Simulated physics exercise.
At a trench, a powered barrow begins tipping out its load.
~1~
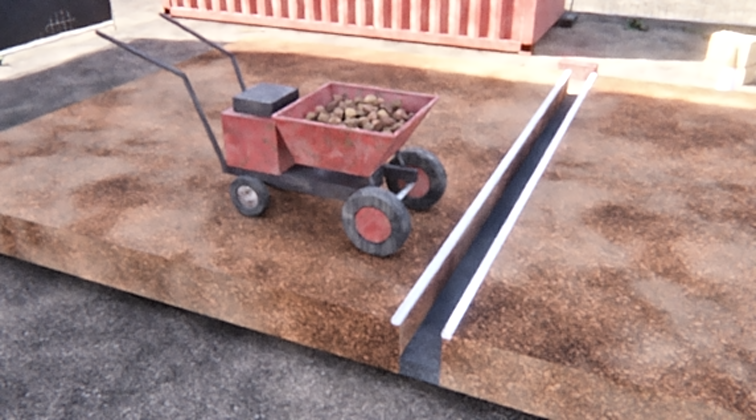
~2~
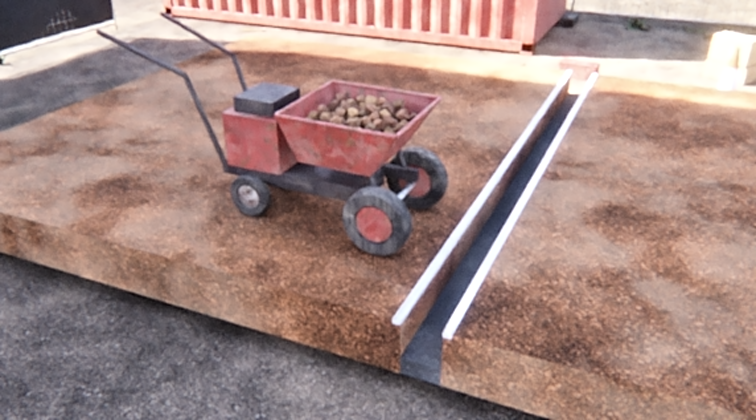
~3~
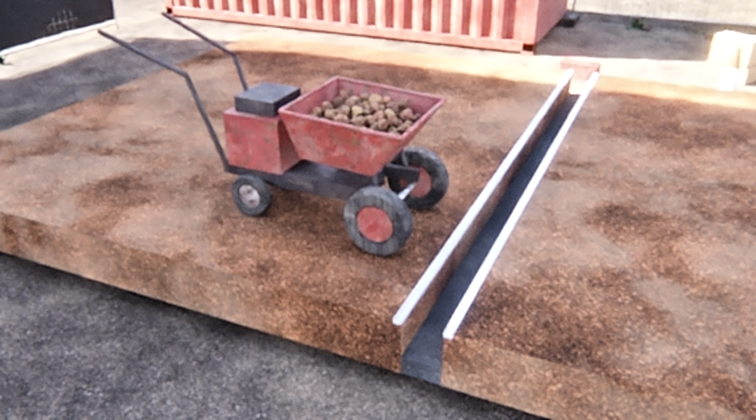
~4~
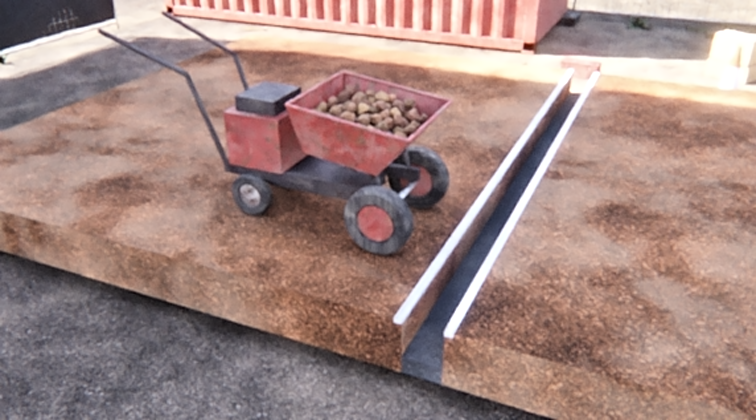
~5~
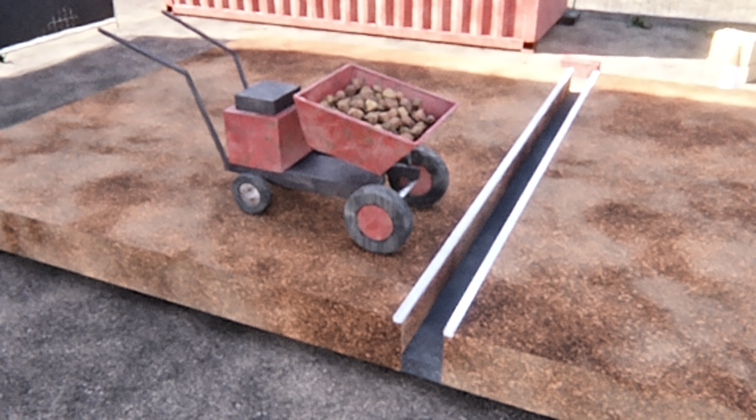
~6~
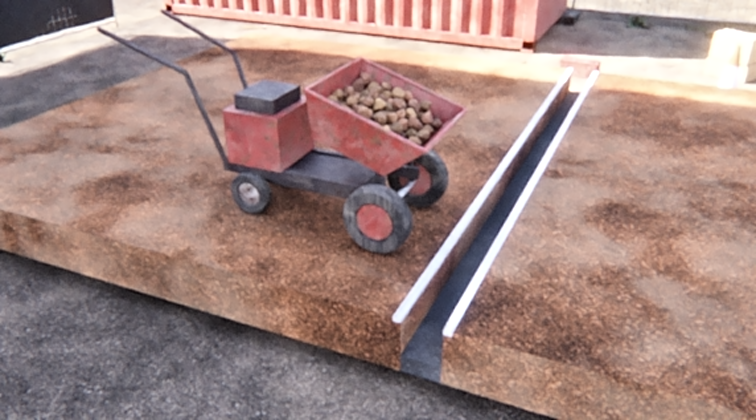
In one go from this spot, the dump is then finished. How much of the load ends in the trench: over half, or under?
More out than in.
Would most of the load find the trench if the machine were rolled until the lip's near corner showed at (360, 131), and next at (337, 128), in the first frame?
Run 1 - a majority. Run 2 - a majority.
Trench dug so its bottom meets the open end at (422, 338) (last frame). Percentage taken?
Estimated share: Approx. 10 per cent.
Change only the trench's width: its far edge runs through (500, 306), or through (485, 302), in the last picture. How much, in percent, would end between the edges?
The first try lands around 70 %, the second around 40 %.
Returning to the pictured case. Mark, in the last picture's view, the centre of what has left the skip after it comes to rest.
Close to (538, 251) in the last view.
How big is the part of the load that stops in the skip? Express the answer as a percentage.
Around 0 in a hundred.
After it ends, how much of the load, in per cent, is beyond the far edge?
Estimate: Some 90 percent.
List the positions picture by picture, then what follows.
Lip of the skip at (393, 137), level; top of the load at (360, 116), clay clods; first edge of the trench at (418, 288); far edge at (466, 300), the trench under half as wide as the skip, and about as deep as wide, in the first picture.
Lip of the skip at (396, 137), level; top of the load at (362, 115), in the second picture.
Lip of the skip at (401, 139), tipped barely; top of the load at (367, 114), in the third picture.
Lip of the skip at (408, 141), tipped a little; top of the load at (363, 111), in the fourth picture.
Lip of the skip at (416, 145), tipped a little; top of the load at (354, 106), in the fifth picture.
Lip of the skip at (425, 151), tipped clearly; top of the load at (363, 103); first edge of the trench at (419, 286); far edge at (467, 298), in the sixth picture.
Soon after the last picture, skip tipped steeply; all in the skip.
A little later, skip tipped right over; most in the skip; about a quarter beyond it; a stray few falling.
Later still, skip tipped right over; a small part in the skip; a small part in or heaped over the trench; most beyond it.
By the end, skip tipped right over; a small part in or heaped over the trench; most beyond it.
